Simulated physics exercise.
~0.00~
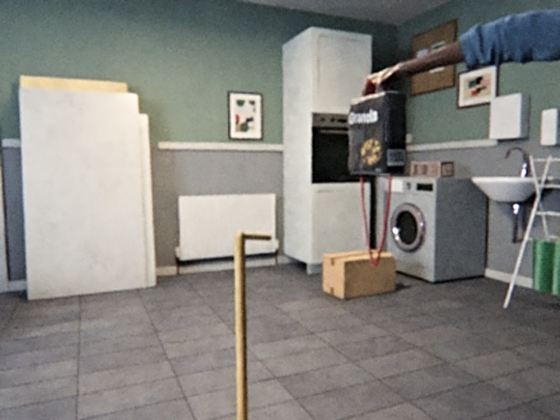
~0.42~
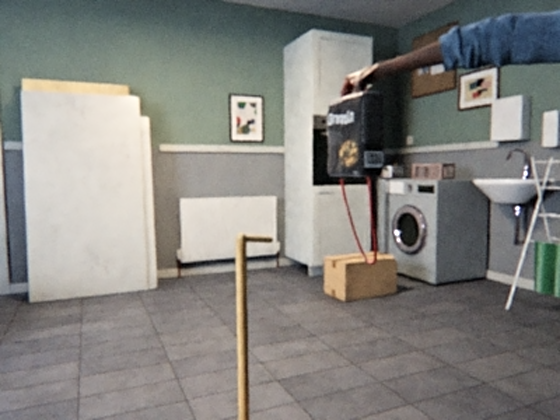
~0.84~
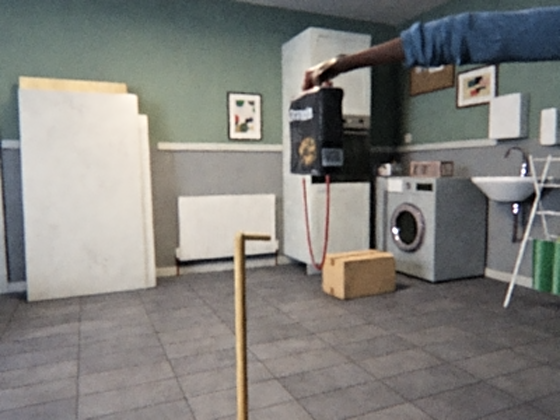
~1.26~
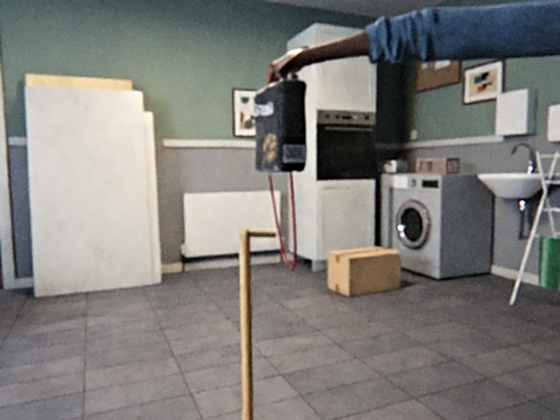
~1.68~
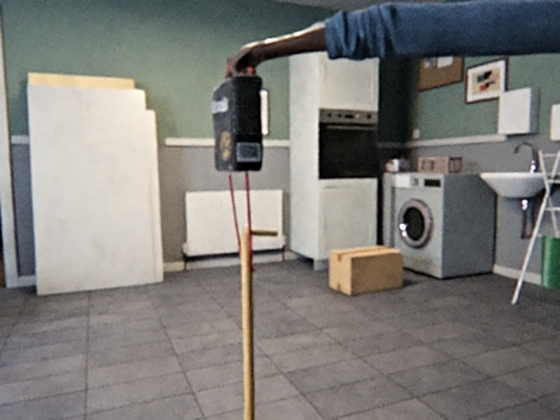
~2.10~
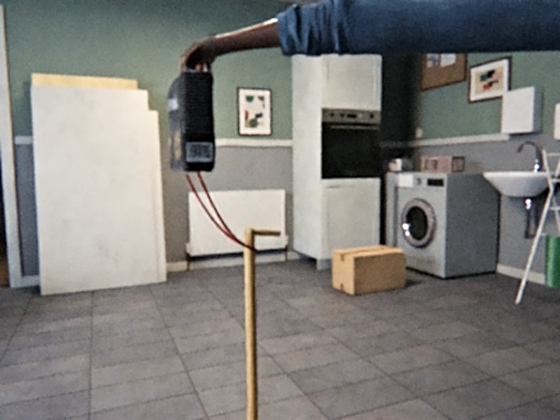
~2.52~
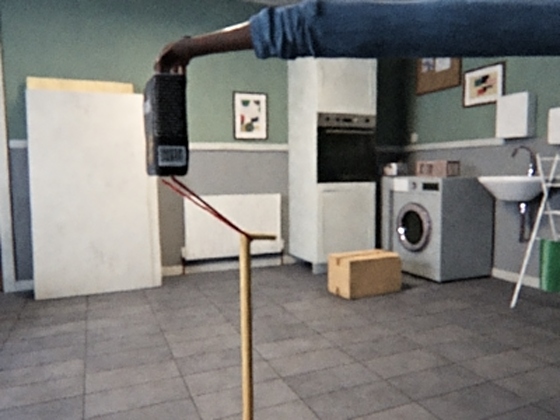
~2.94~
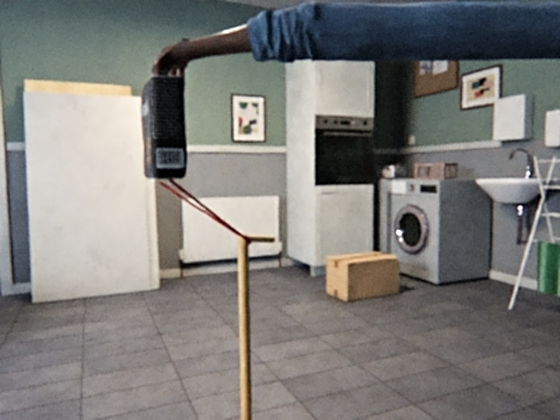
A black bag with red cord loops hanging beneath it is carried leftward by a hand in a blue sleeve reaching in from the right. The slightly swaying view looks across a grey-tiled room with green and grey walls, white boards at left, a radiator, a tall oven cabinet, a cardboard box, a washing machine and a sink. In the foreground stands a thin tan post with a short bar at its top. The bag passes above the post, and its trailing loop catches there. The cord pulls tight at a slant, and the hand stops, holding the snagged bag left of the post.
